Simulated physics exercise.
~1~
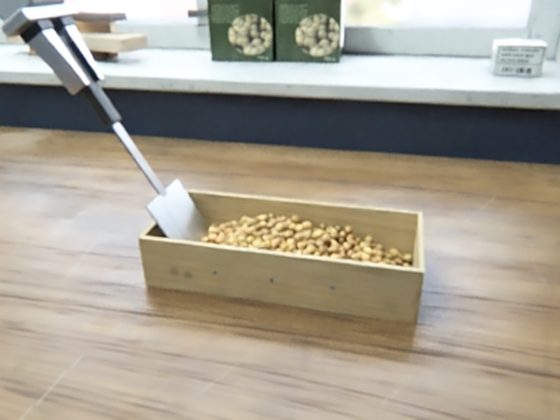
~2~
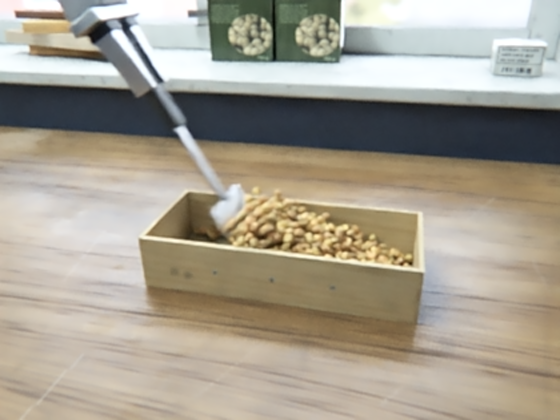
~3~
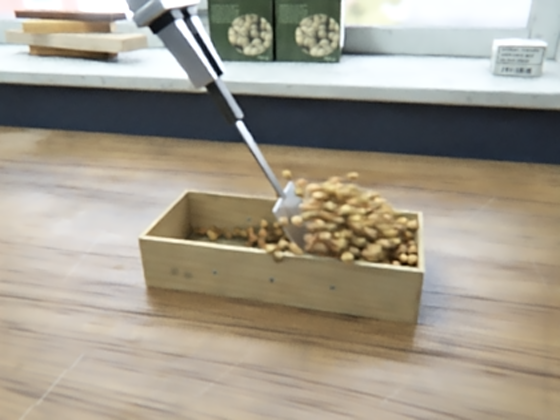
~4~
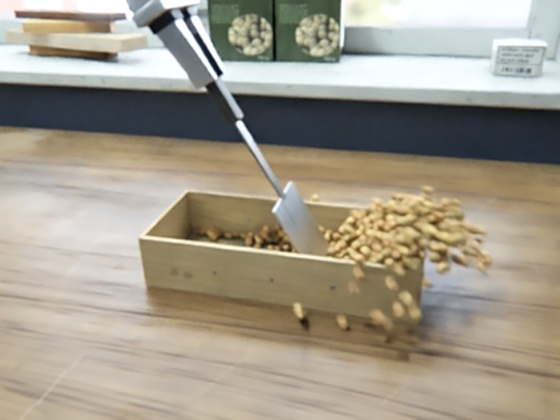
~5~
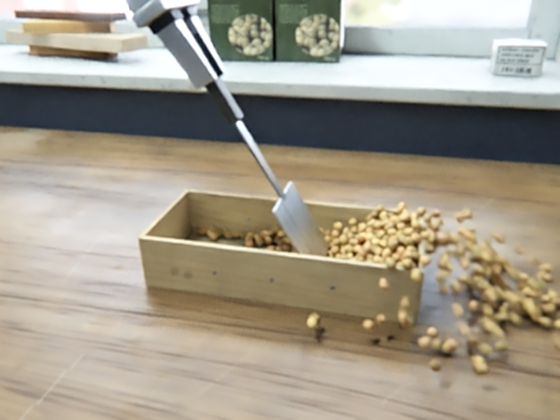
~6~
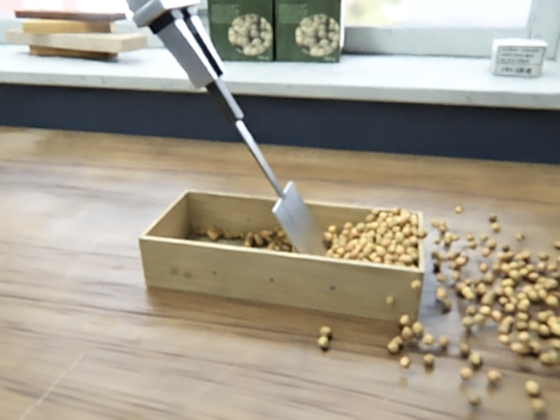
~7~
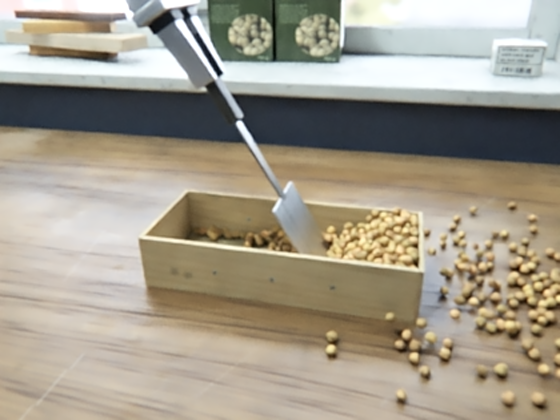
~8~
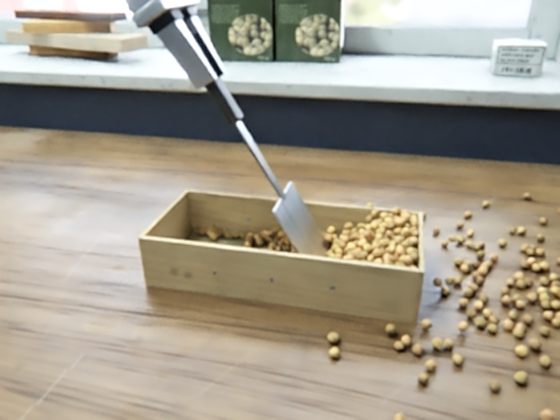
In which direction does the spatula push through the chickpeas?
The spatula moves to the right, starting near the left end of the box and stopping past its middle.
A grey robot arm holds a metal spatula at the left end of a long, pale wooden box on a brown wooden table, seen from the front and slightly above. The box is filled with tan chickpeas, and green boxes and a small white box stand on the windowsill behind. The blade sweeps right through the chickpeas, heaping them up ahead of it, then halts past the middle. Many fly over the right end and scatter across the table. Finally the blade rests still, with most chickpeas inside the box and a large share strewn at right.
